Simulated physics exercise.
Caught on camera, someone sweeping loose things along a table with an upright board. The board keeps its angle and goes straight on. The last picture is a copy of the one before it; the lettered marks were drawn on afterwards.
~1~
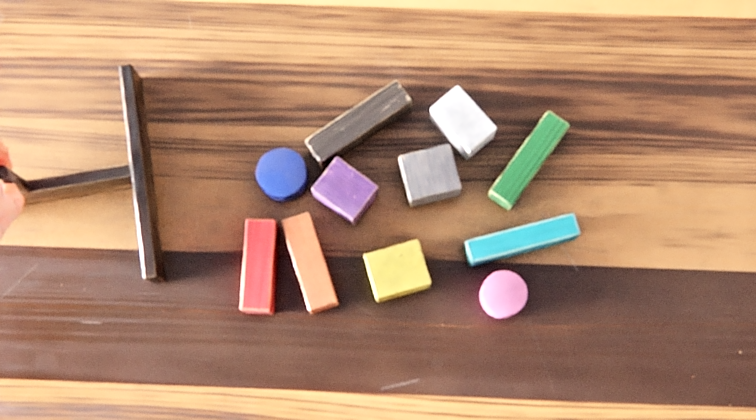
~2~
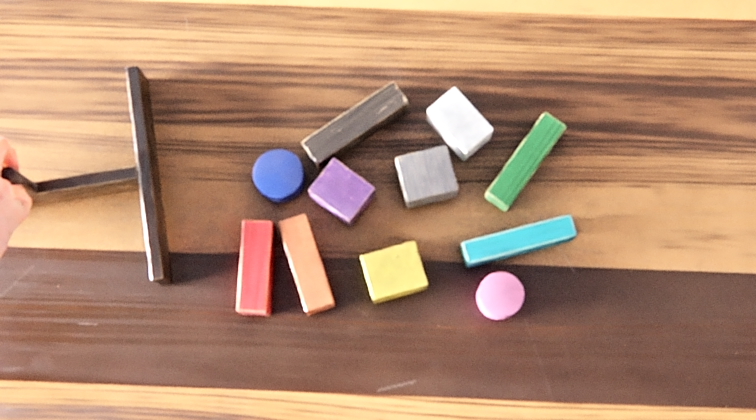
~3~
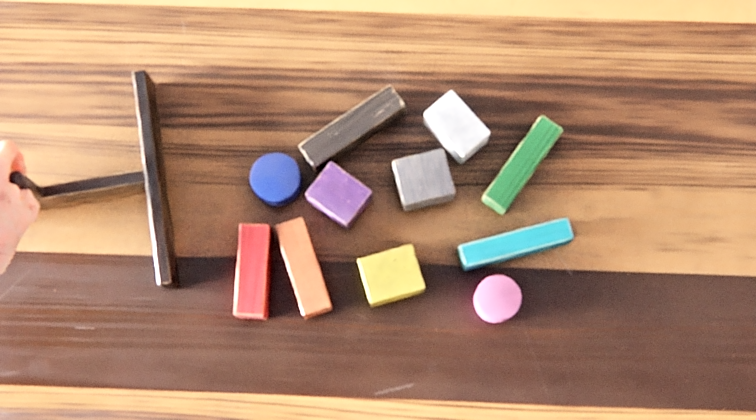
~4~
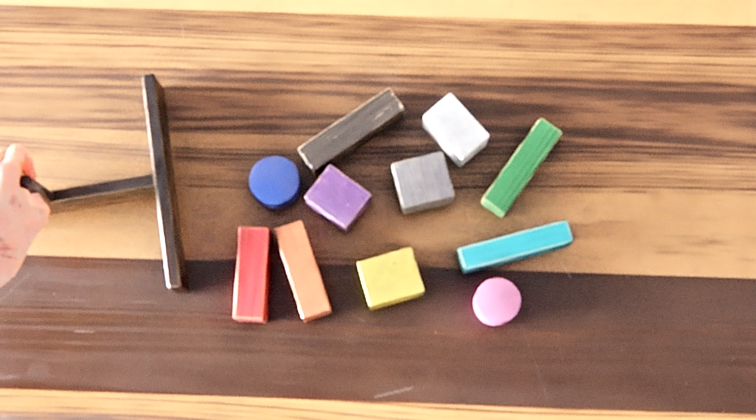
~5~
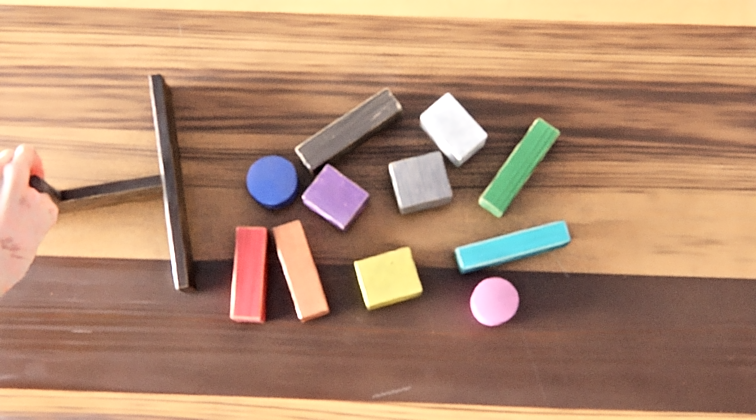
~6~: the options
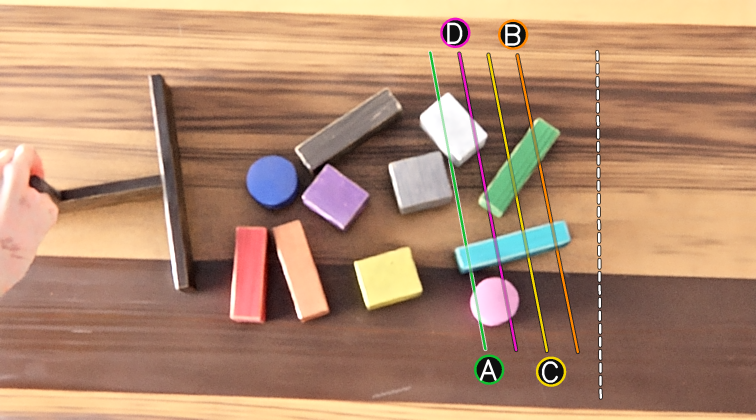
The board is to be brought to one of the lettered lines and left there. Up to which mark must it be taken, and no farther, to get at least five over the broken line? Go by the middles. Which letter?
At B, and not before.
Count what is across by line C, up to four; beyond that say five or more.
In all, four.
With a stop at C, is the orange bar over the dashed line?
By then, no.
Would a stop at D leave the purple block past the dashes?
By then, no.
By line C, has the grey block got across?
By then, no.
On the marked copy, A at (457, 197); B at (547, 200); C at (517, 199); D at (487, 198); the dashed line at (599, 218).
With B. Early on, board (305, 183); green stick (519, 167); turquoise stick (512, 247); none across.
Further on, board (440, 187); turquoise stick (619, 227); pink tin (602, 318); one across.
At the end, board (548, 190); turquoise stick (691, 208); yellow block (658, 289); six across.
As for the rest, A gets only two across; C gets only four across; D gets only two across.
